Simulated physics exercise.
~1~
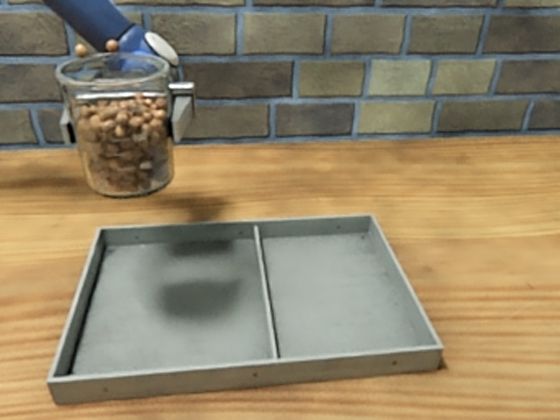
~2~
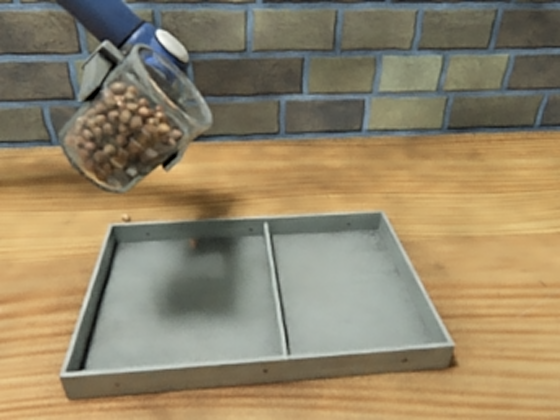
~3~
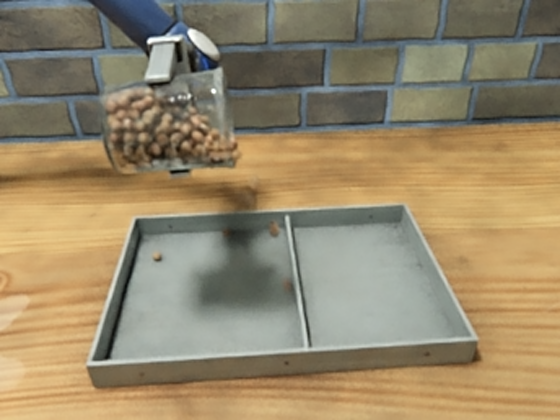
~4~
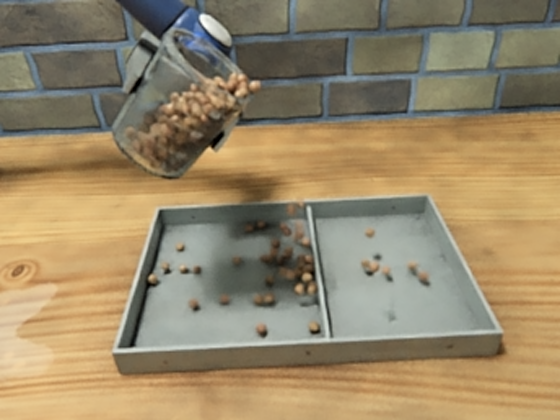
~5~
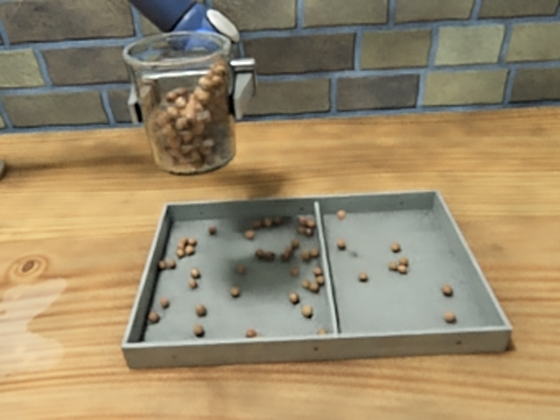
A blue robot arm tips a clear jar, scattering some brown beads across a divided grey tray, then holds it upright, still partly full.
